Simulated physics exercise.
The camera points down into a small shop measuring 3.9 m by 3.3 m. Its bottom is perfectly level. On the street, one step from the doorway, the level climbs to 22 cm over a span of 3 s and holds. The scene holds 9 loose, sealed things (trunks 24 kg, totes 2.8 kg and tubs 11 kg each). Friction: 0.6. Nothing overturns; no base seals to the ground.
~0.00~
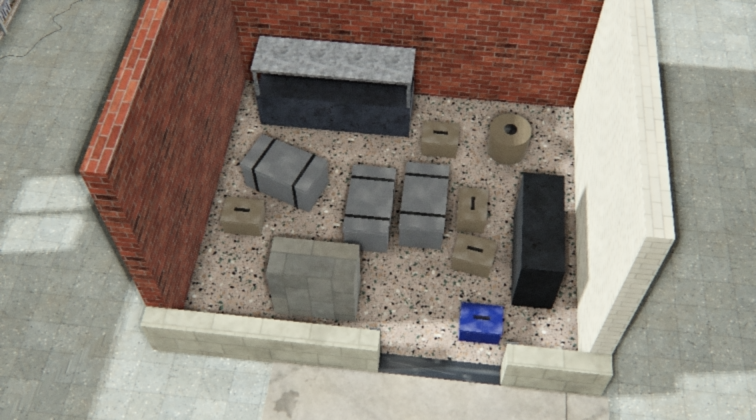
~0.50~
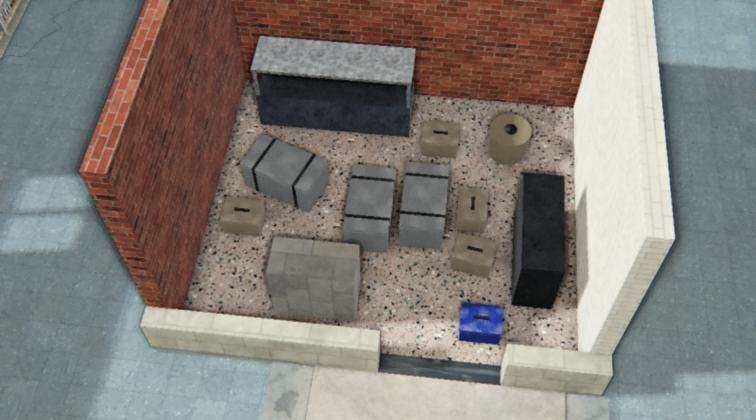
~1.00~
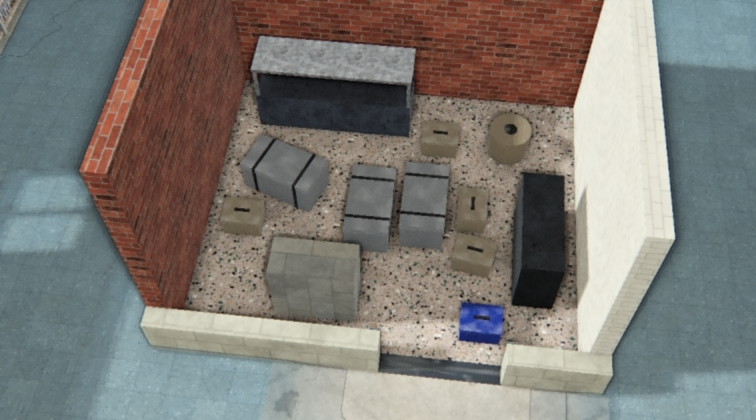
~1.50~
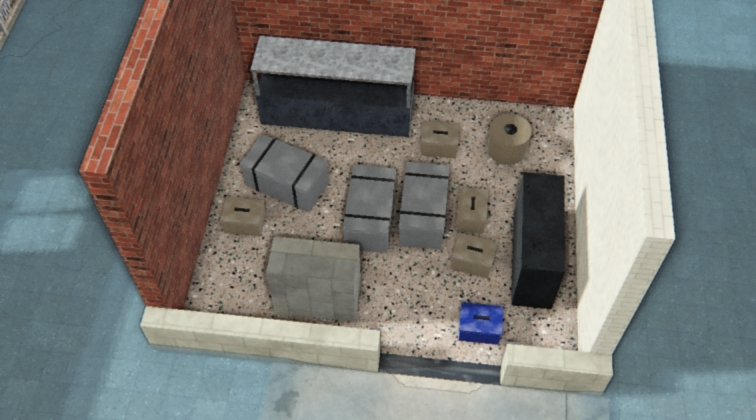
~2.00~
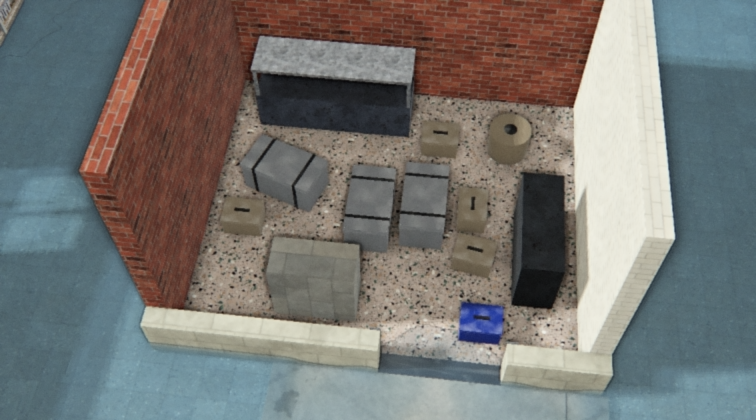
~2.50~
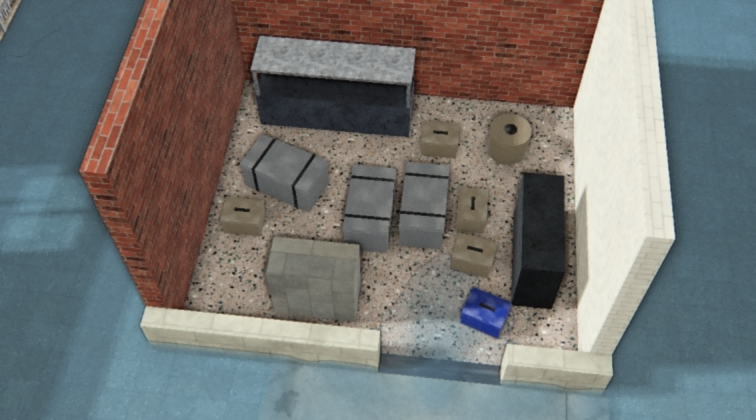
A small brick-walled shop stands as water spreads outside, enters the doorway and shifts a blue tote.
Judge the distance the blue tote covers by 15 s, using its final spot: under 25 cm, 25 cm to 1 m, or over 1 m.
Looks like it will get pushed a long way.
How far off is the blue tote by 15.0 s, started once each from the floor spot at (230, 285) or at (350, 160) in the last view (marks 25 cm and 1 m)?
In that order: It shifts a modest distance; it goes a long way.
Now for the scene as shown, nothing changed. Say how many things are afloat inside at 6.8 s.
It comes to 7 of them.
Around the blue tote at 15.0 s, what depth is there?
The depth there is around 19 cm.
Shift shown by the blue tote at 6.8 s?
Displacement near 200 cm.
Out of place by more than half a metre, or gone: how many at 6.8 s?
The number I get is 6.
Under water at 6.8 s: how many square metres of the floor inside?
10.0 m2.
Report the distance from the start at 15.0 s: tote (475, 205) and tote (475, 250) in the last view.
80 cm and 200 cm respectively.
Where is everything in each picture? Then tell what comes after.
The blue tote at (482, 318) rests on the ground; water covers 0.0 m2; 0 of 9 have shifted, in the first picture.
The blue tote at (482, 318), on the bottom; 0.0 m2 under water; 0 of 9 have shifted, in the second picture.
The blue tote at (482, 318) rests on the ground; water covers 0.0 m2; 0 of 9 have shifted, in the third picture.
The blue tote at (482, 318) rests on the ground; 0.0 m2 under water; 0 of 9 have shifted, in the fourth picture.
The blue tote at (482, 318), on the bottom; 0.2 m2 under water; 0 of 9 have shifted, in the fifth picture.
The blue tote at (487, 307) rests on the ground, 12 cm from its start; water covers 0.9 m2; 1 of 9 have shifted, in the sixth picture.
After 3.5 s the blue tote is near (497, 259), 0.6 m from its start, afloat; 2 afloat.
After 6.8 s the blue tote is near (542, 145), 2.1 m from its start, afloat; 7 afloat.
After 11.0 s the blue tote is near (564, 182), 1.8 m from its start, afloat; 9 afloat.
After 15.0 s the blue tote is near (566, 180), 1.8 m from its start, afloat; 9 afloat.
